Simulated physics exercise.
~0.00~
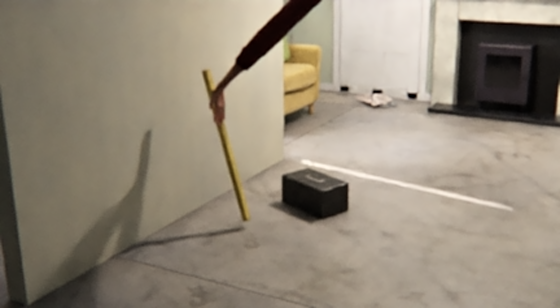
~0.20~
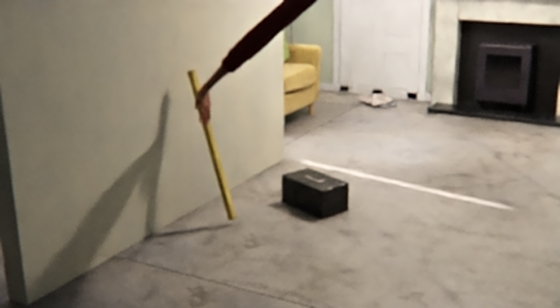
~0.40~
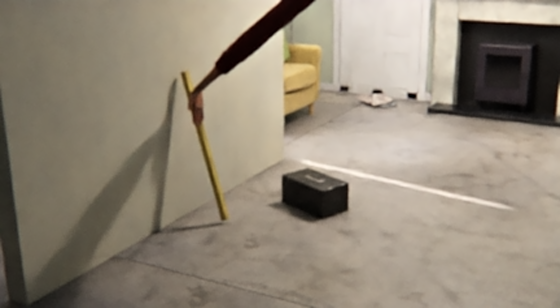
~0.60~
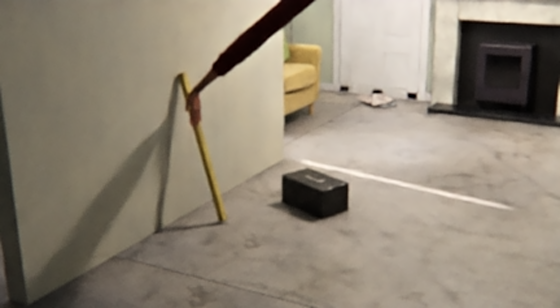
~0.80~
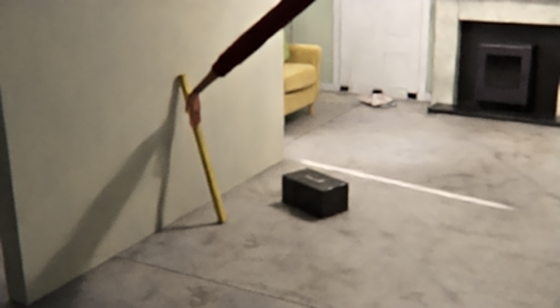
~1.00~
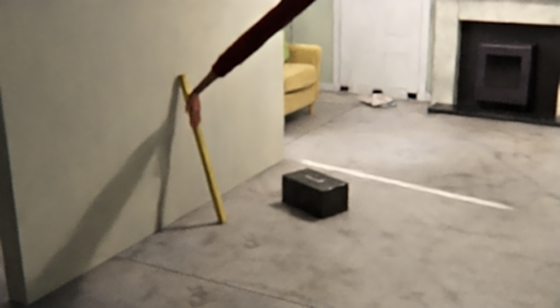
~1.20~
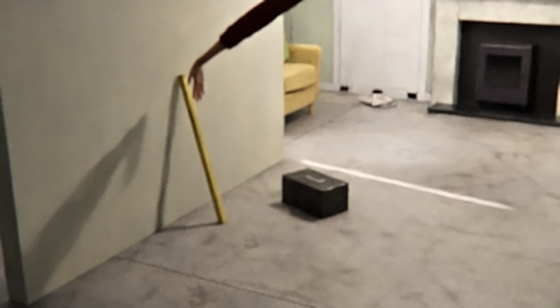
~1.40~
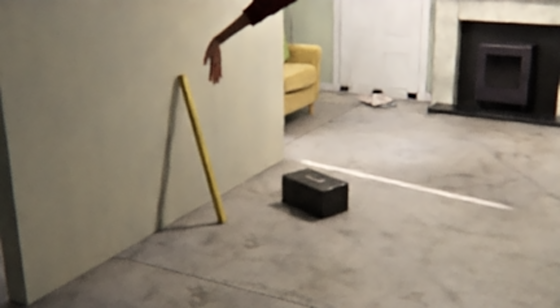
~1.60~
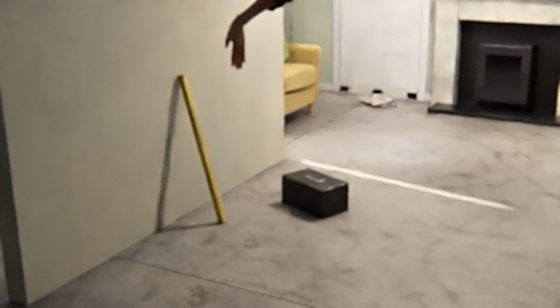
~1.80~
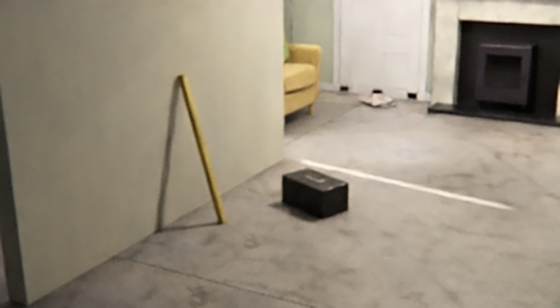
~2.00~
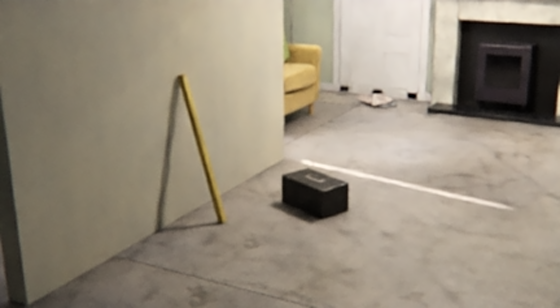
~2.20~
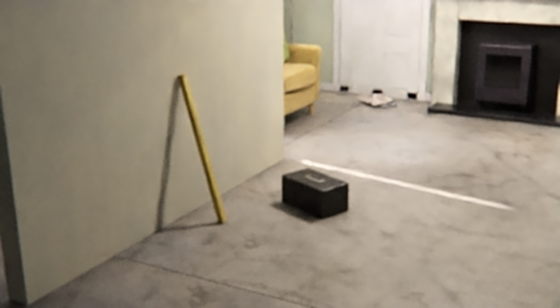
In this clip, a hand moves a yellow pole slightly left until it leans against a bare wall, near a black toolbox on the floor, then lets go and withdraws upward out of view, leaving the pole leaning and the toolbox still in place.
